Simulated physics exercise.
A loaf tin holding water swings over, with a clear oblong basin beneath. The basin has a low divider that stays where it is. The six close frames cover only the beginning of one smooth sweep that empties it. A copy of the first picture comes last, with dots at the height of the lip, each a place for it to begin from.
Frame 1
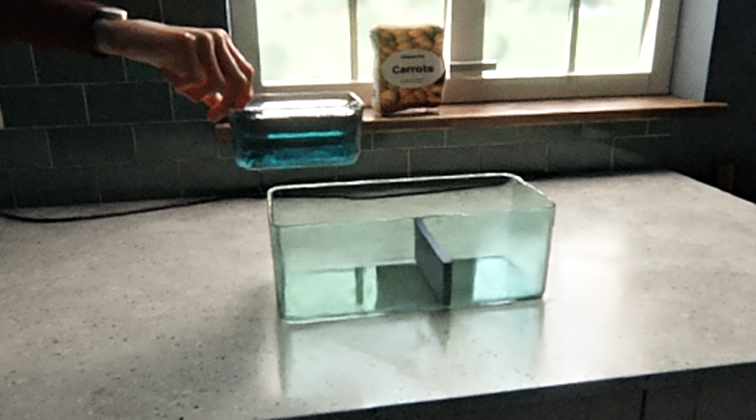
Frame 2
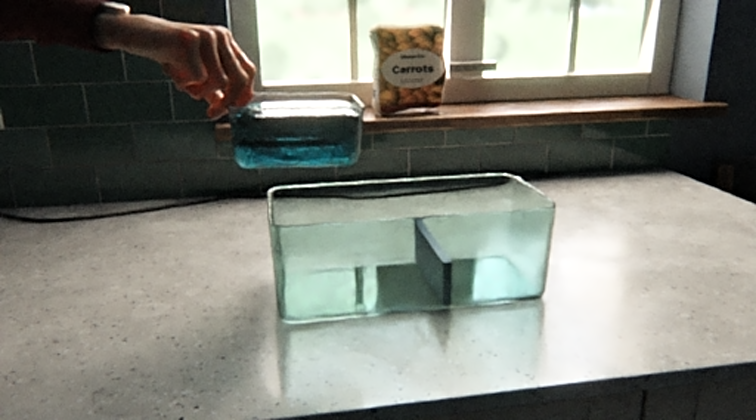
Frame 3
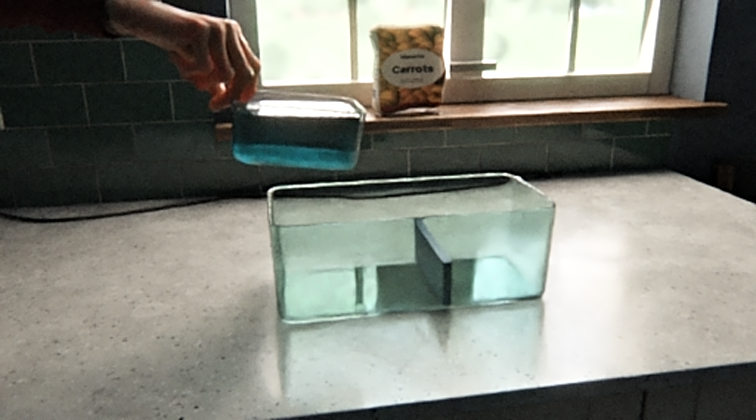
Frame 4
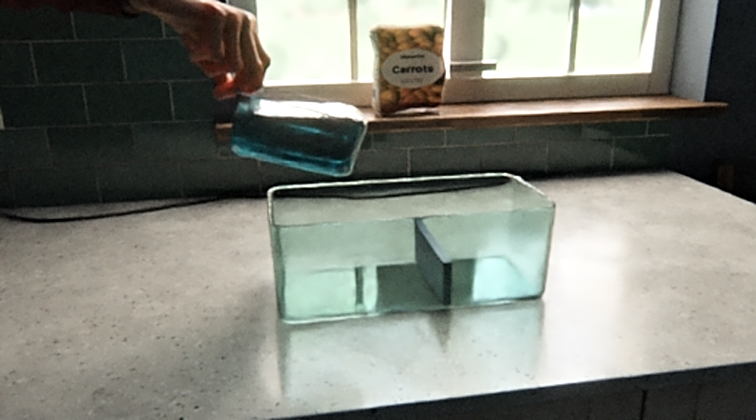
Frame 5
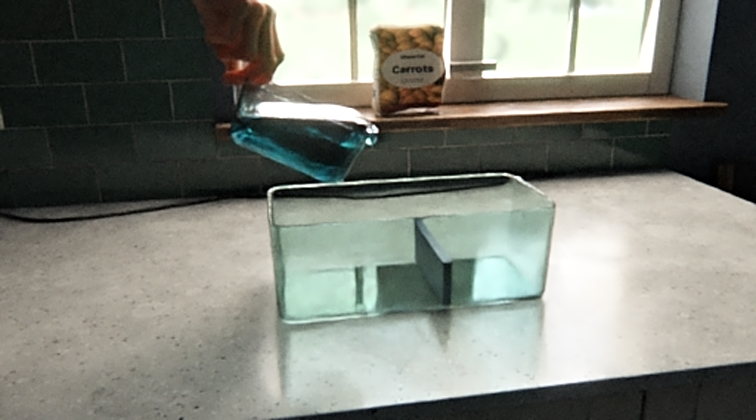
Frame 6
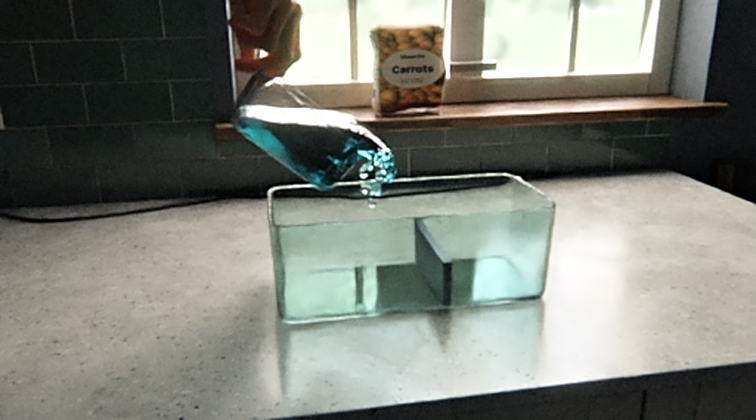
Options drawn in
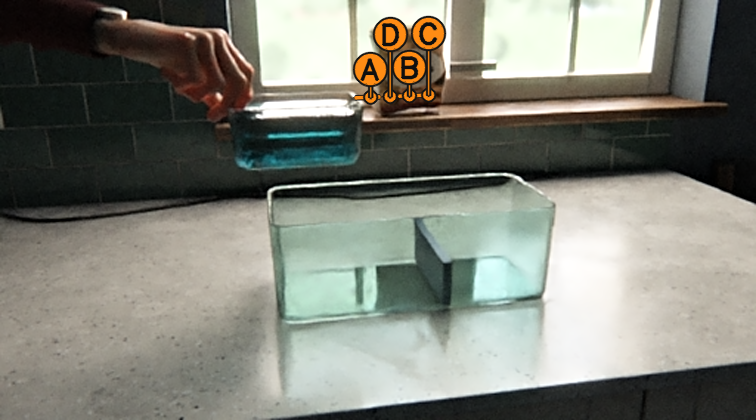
A hand tilting a small clear container of blue water rightward until water pours over its lip above a clear, divided basin.
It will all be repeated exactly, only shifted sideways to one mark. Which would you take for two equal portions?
D beats the others.
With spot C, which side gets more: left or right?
The right one.
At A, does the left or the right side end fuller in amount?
More ends on the left.
In orange, A at (370, 97); B at (409, 95); C at (428, 95); D at (390, 96).
For spot A, about 80 % ends left of the wall and 17 % right of it; 4 % is lost outside.
For spot B, about 29 % ends left of the wall and 70 % right of it.
For spot C, about 19 % ends left of the wall and 80 % right of it.
For spot D, about 49 % ends left of the wall and 50 % right of it.
